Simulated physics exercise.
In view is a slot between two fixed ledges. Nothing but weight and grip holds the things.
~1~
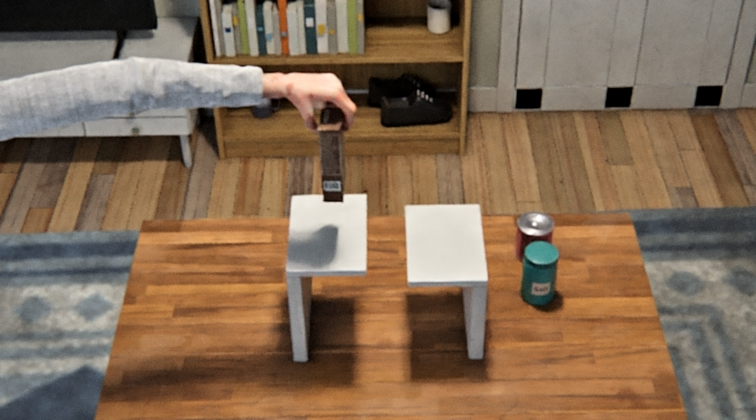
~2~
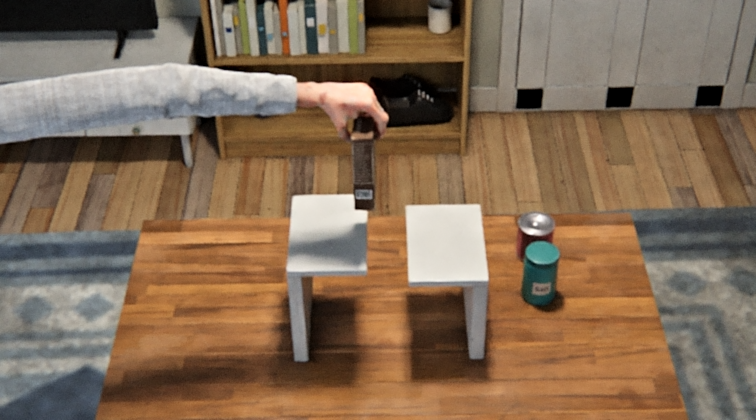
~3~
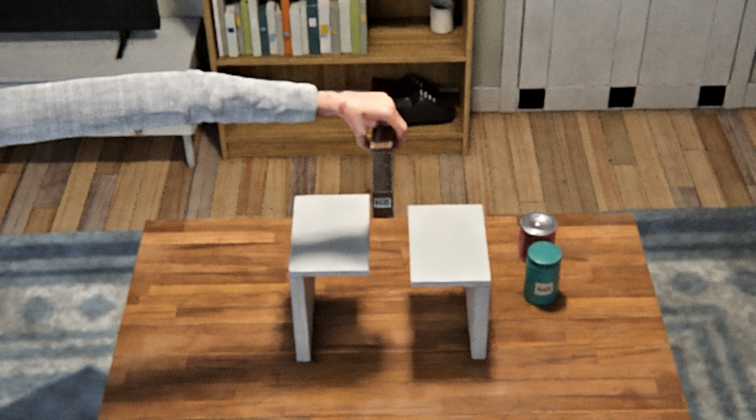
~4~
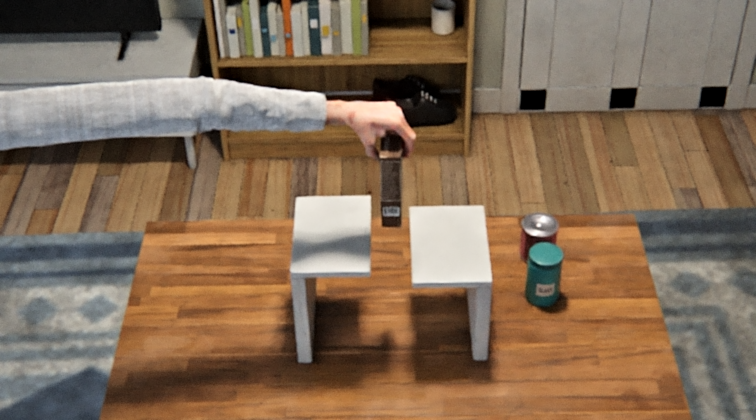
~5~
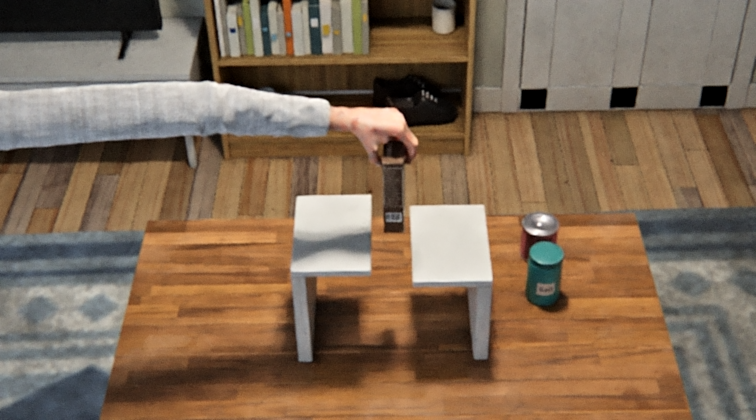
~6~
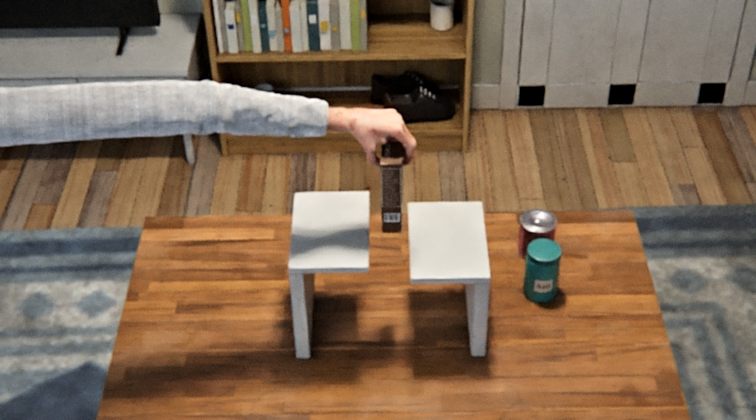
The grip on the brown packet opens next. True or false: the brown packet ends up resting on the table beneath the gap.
True.
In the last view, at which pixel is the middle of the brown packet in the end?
In the last picture, near pixel (393, 288).
Then, 0.20 s after the last picture, brown packet slid a little near (392, 205).
Then, 0.30 s after the last picture, brown packet slid well along near (393, 259).
Then, 0.40 s after the last picture, brown packet slid well along near (393, 285).
At rest, moved from the start, brown packet; the other 2 in place. Seen from the same camera at the end, brown packet near (393, 288). The packet reaches the table.
